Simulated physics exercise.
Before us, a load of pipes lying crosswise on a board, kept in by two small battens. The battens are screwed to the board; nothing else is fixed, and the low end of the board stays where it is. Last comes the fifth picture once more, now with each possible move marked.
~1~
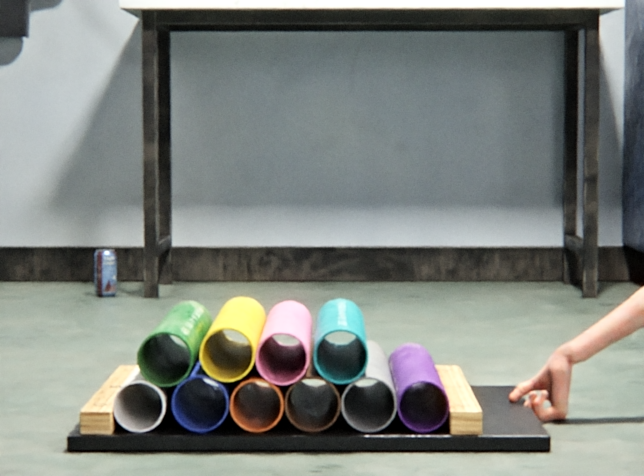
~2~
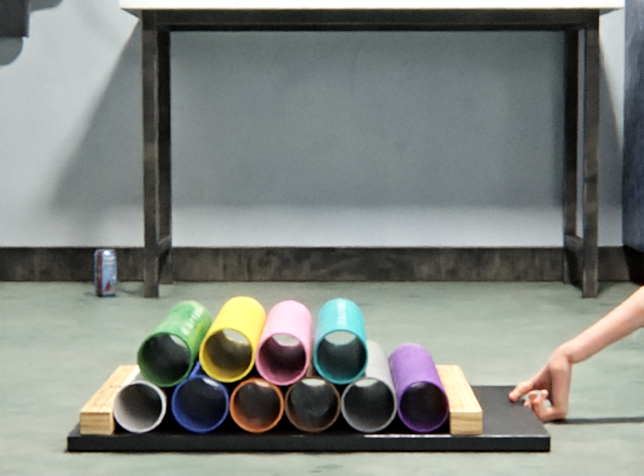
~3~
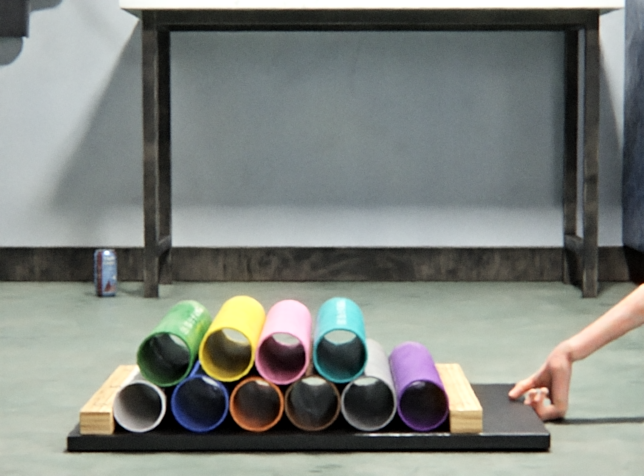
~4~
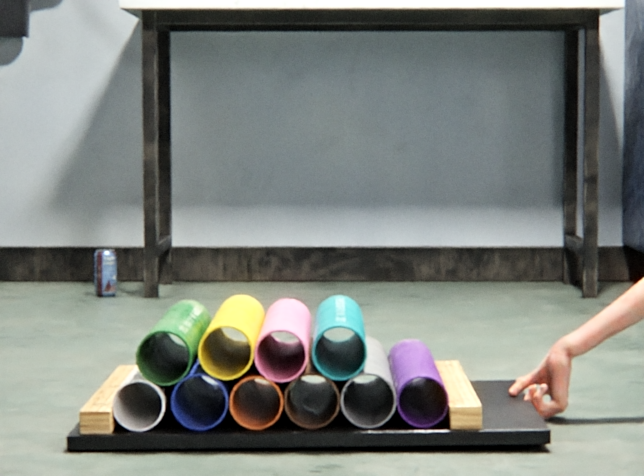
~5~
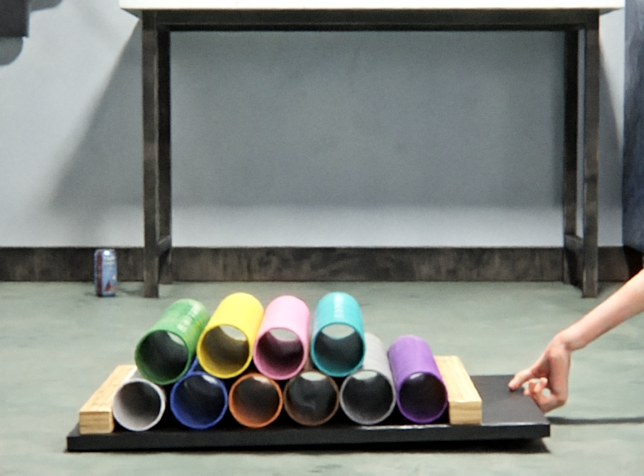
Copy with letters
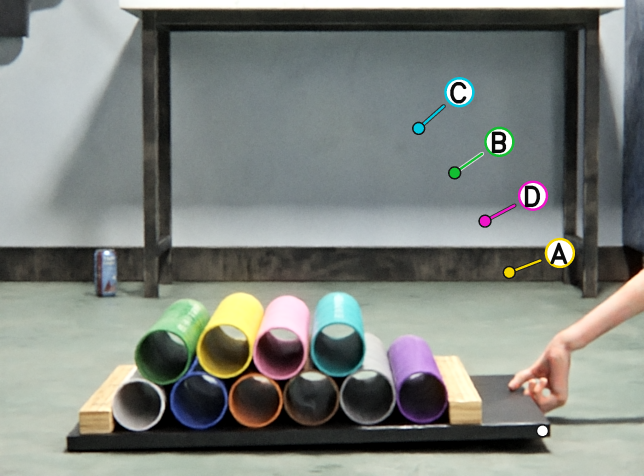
To begin with, ten colourful pipes lie stacked in two rows on a black board between two wooden battens, while a hand rests at the board's right end. The fingers then raise that end very slightly, and the pipes shift up a touch with it, keeping their arrangement.
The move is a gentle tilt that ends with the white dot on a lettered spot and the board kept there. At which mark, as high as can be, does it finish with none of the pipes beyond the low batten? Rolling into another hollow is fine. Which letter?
A is the limit.
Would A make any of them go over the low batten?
At A: No.
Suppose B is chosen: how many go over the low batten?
With B, four.
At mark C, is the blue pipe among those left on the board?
Yes.
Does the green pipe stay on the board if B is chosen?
The green pipe: No.
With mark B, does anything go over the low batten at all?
At B: Yes.
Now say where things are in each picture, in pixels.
In the first frame, board (311, 404); white pipe (139, 406); blue pipe (201, 404).
In the second frame, blue pipe (200, 404); orange pipe (257, 405).
In the third frame, board (311, 403); grey pipe (369, 403); purple pipe (423, 404); turquoise pipe (341, 355).
In the fourth frame, board (311, 402); white pipe (139, 405); blue pipe (200, 402).
In the fifth frame, board (310, 398); white pipe (138, 404); blue pipe (199, 400).
On the copy, A at (509, 272); B at (455, 173); C at (419, 129); D at (485, 221); the white dot at (542, 431).
On A. First, board at 15°.
Then, board at 21°.
Finally, board at 21°, none over the low batten.
By contrast, B four over the low batten (turquoise, pink, green, yellow); C four over the low batten (turquoise, pink, green, yellow); D three over the low batten (pink, green, yellow).
